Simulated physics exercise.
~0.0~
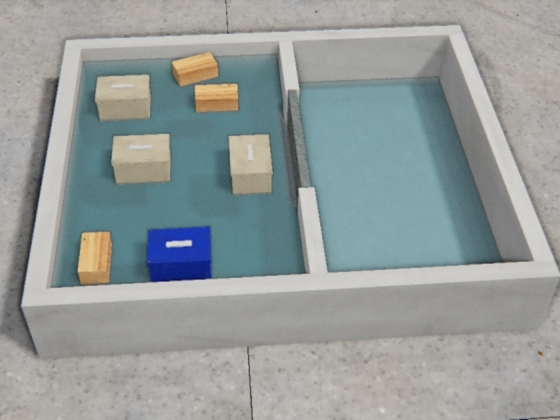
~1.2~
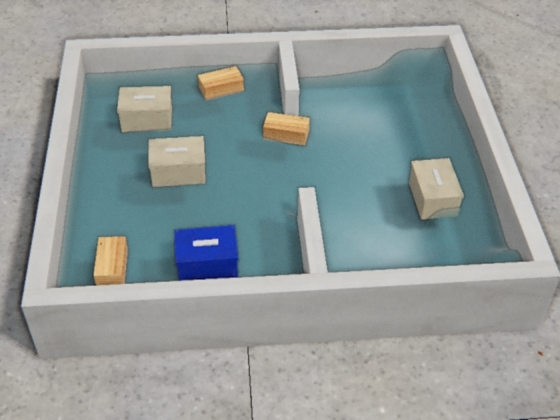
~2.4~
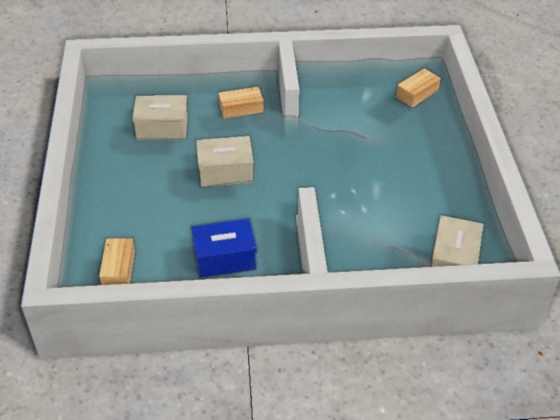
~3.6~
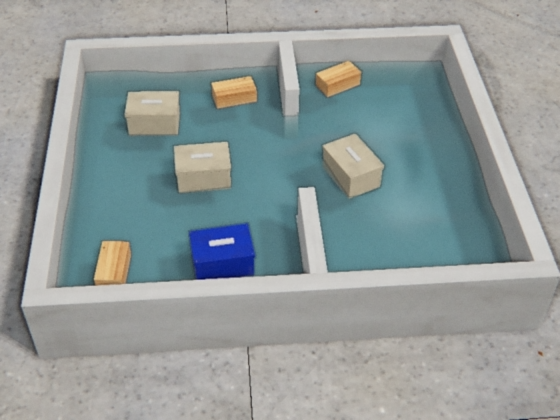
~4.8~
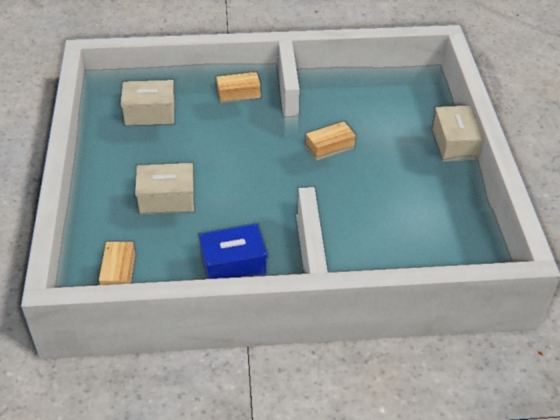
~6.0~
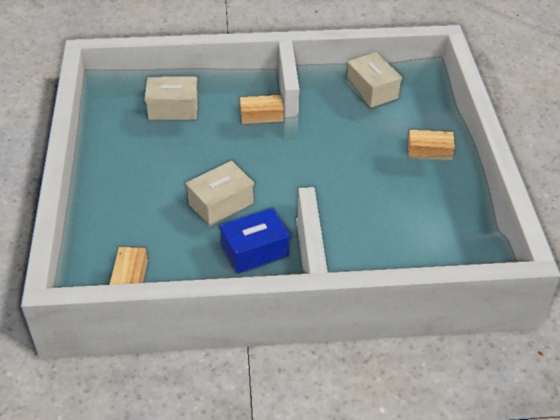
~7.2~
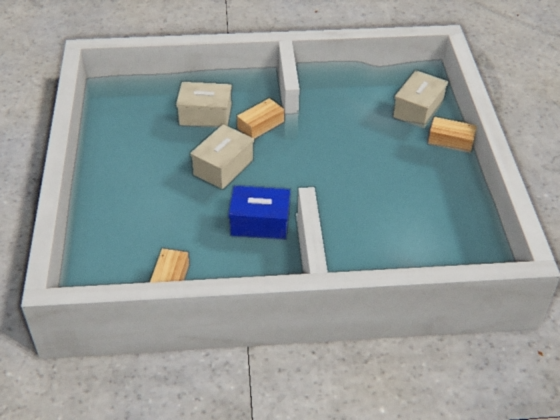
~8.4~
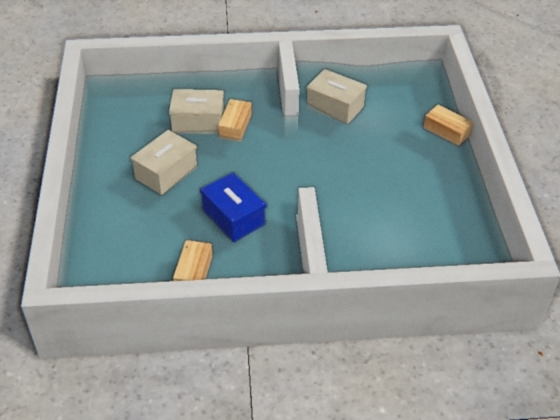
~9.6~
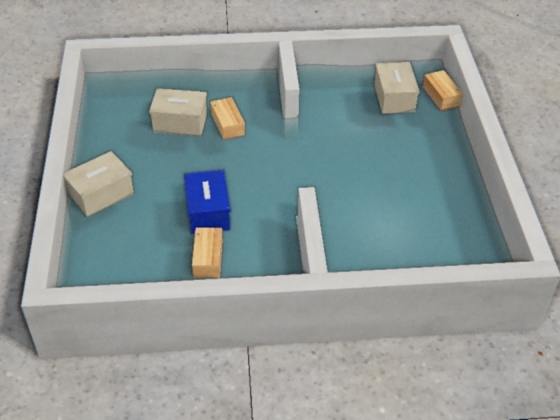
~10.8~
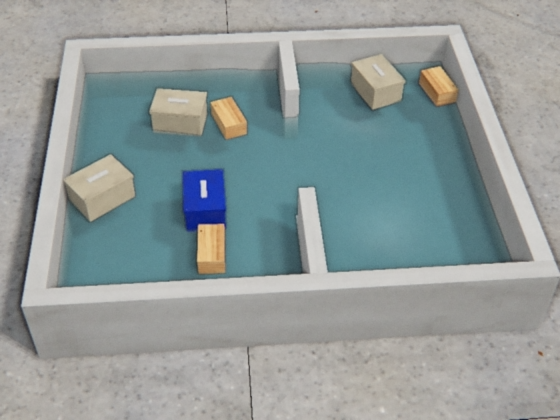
To begin with, four totes, one of them blue, and three wooden blocks float on the left side of a divided basin, with a board closing the gap in the wall. The board is gone and water surges right, carrying a beige tote through, followed by a block. These two sweep back and forth across the right side, while the others sway on the left. The blue tote drifts toward the divider, then swings back left as a block slides along the near wall toward it. Finally the motion eases, with the blue tote still left of the divider beside that block, and the beige tote and block that crossed floating at the upper right.
